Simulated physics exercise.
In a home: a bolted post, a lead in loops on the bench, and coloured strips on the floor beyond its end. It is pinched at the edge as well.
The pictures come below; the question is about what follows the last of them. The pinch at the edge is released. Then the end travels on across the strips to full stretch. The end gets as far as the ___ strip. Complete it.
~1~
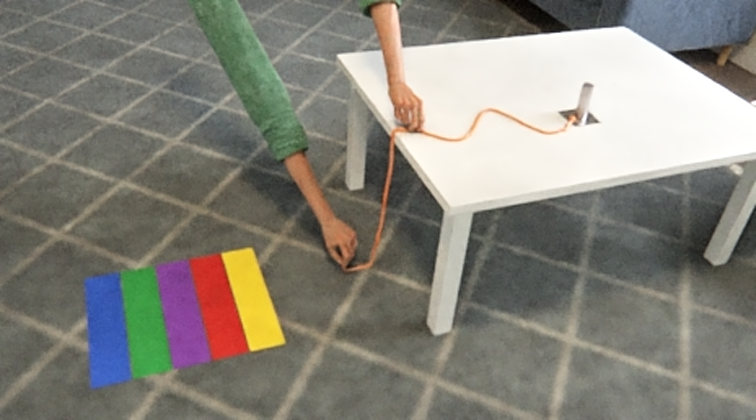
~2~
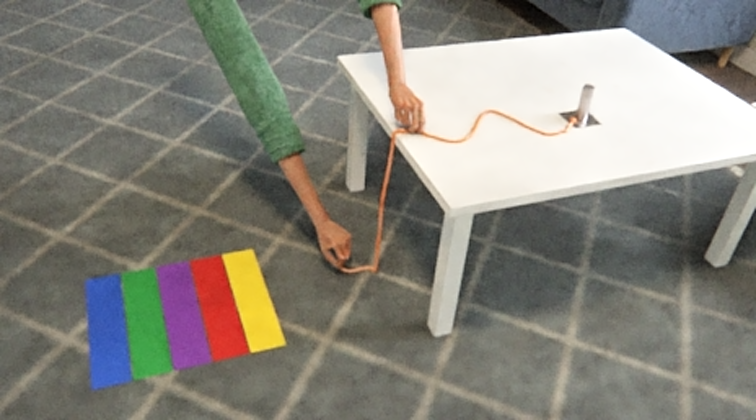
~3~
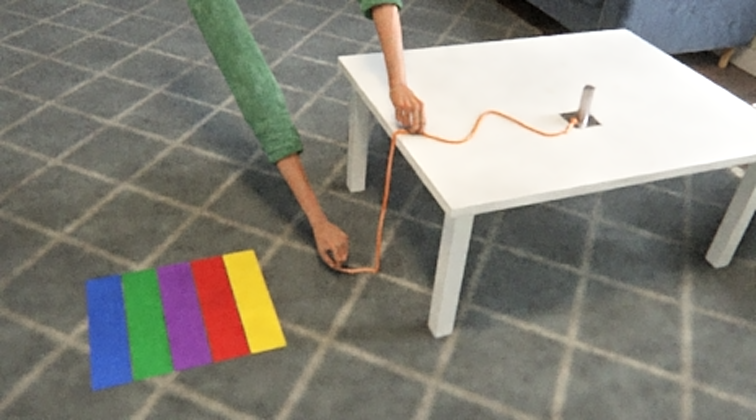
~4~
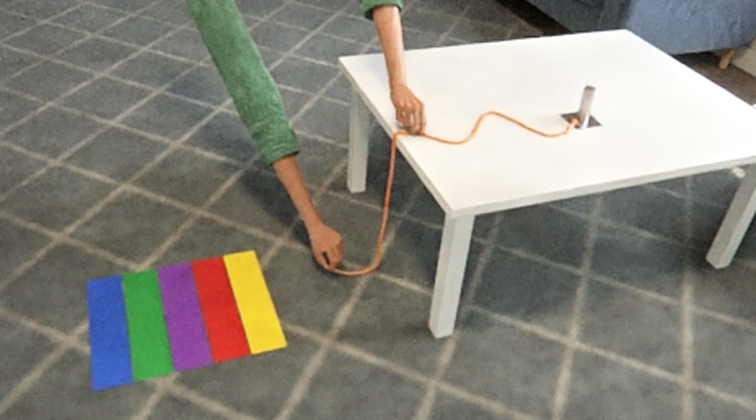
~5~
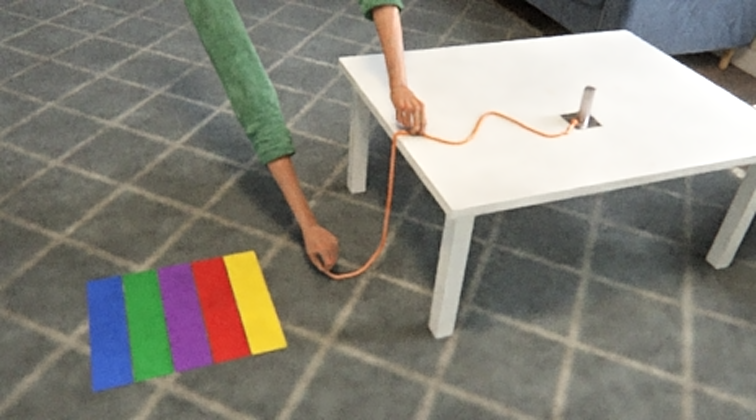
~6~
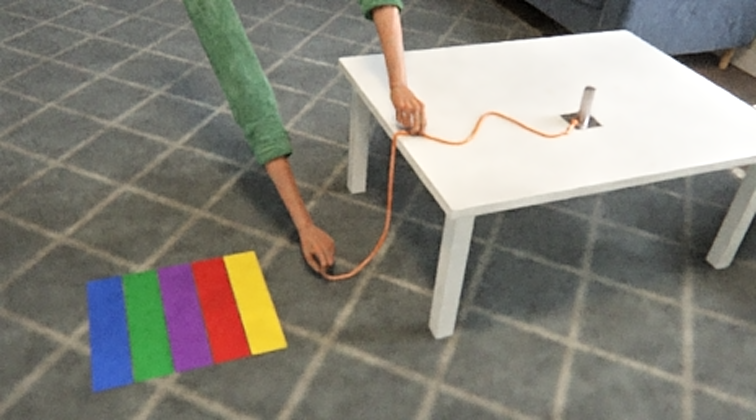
The end gets as far as the green strip.
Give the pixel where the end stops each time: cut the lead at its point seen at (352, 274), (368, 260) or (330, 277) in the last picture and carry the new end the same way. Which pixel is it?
In order, it ends up near (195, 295), (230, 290) and (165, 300).
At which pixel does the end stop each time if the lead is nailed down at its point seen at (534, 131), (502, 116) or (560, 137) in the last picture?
Taking the tries in turn: (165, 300), (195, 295) and (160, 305).
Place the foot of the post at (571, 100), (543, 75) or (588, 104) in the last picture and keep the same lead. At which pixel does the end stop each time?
Somewhere near (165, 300), (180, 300) and (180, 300), in that order.
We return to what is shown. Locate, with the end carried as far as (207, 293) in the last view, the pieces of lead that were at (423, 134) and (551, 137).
They end up close to (384, 180) and (529, 124).
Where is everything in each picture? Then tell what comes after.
The first picture shows end (342, 262); yellow (262, 328); red (226, 336); purple (189, 344); green (150, 353); blue (110, 362).
The second picture shows end (337, 265); lead through (560, 132) (499, 113) (465, 140) (395, 135) (383, 199) (377, 258).
The third picture shows end (334, 266).
The fourth picture shows end (329, 268); lead through (561, 133) (500, 115) (466, 141) (396, 136) (387, 199) (379, 259).
The fifth picture shows end (324, 269).
The sixth picture shows end (320, 270); lead through (562, 134) (500, 115) (466, 142) (396, 137) (390, 200) (371, 257).
Soon after, end near (207, 293); over red.
Then, end near (169, 301); over purple.
At full stretch, end near (145, 305); over green. It gets as far as the green strip.
